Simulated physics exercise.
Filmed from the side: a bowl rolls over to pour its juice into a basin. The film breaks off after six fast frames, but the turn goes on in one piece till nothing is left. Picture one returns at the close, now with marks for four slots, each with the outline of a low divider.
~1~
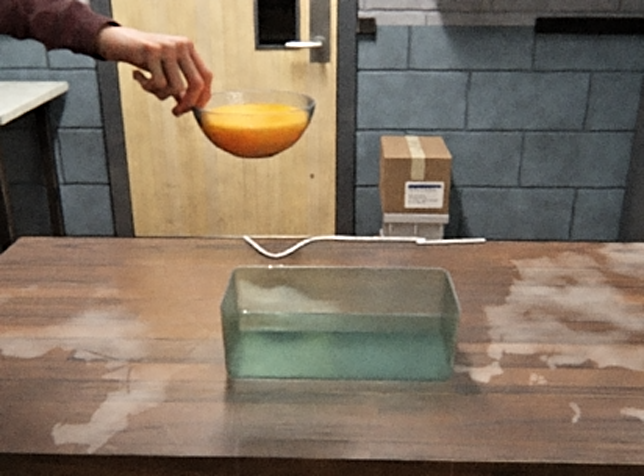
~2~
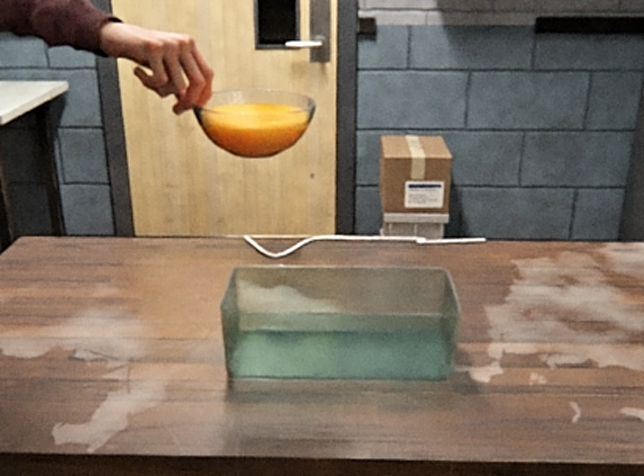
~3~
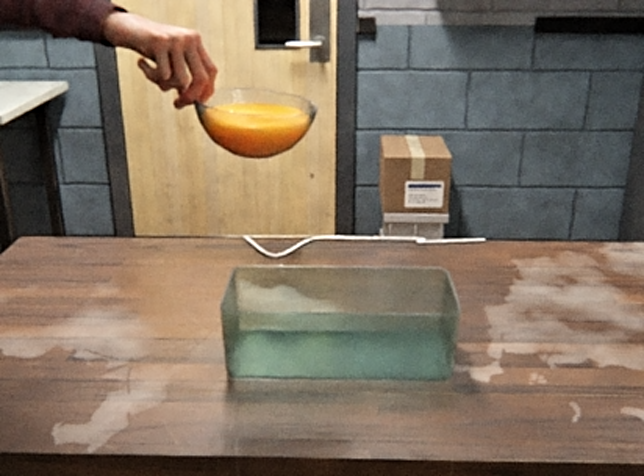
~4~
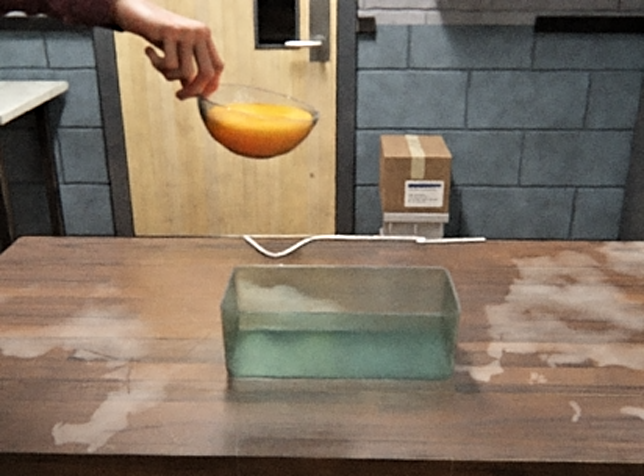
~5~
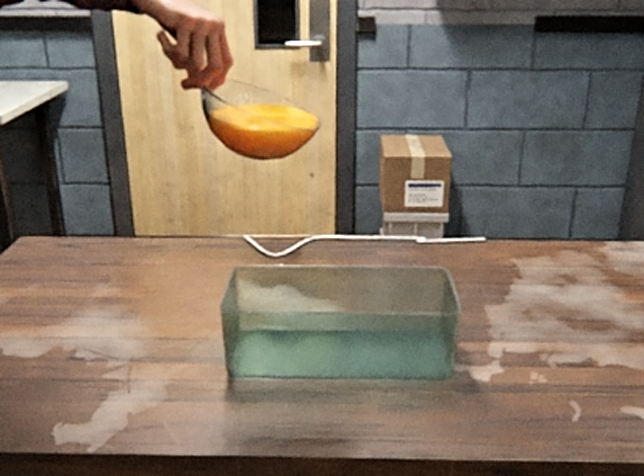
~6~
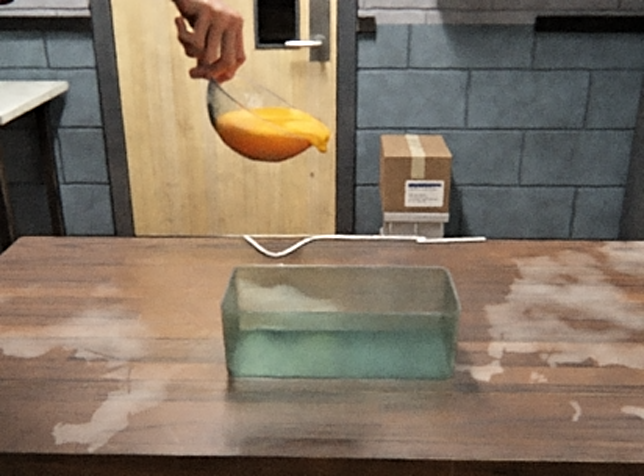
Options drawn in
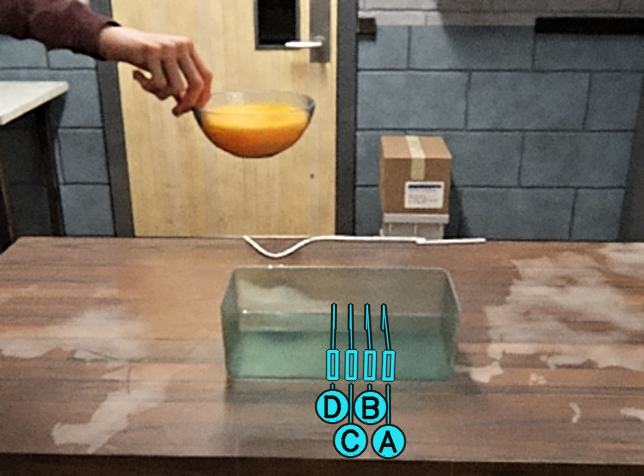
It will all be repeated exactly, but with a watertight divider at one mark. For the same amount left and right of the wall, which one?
Go for B.
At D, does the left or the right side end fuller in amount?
The right side.
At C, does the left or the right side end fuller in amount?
The right side.
In cyan, A at (388, 385); B at (369, 385); C at (351, 384); D at (332, 384).
With A, about 81 % ends left of the wall and 16 % right of it; 3 % is lost outside.
With B, about 46 % ends left of the wall and 52 % right of it.
With C, about 23 % ends left of the wall and 75 % right of it.
With D, about 11 % ends left of the wall and 86 % right of it; 3 % is lost outside.
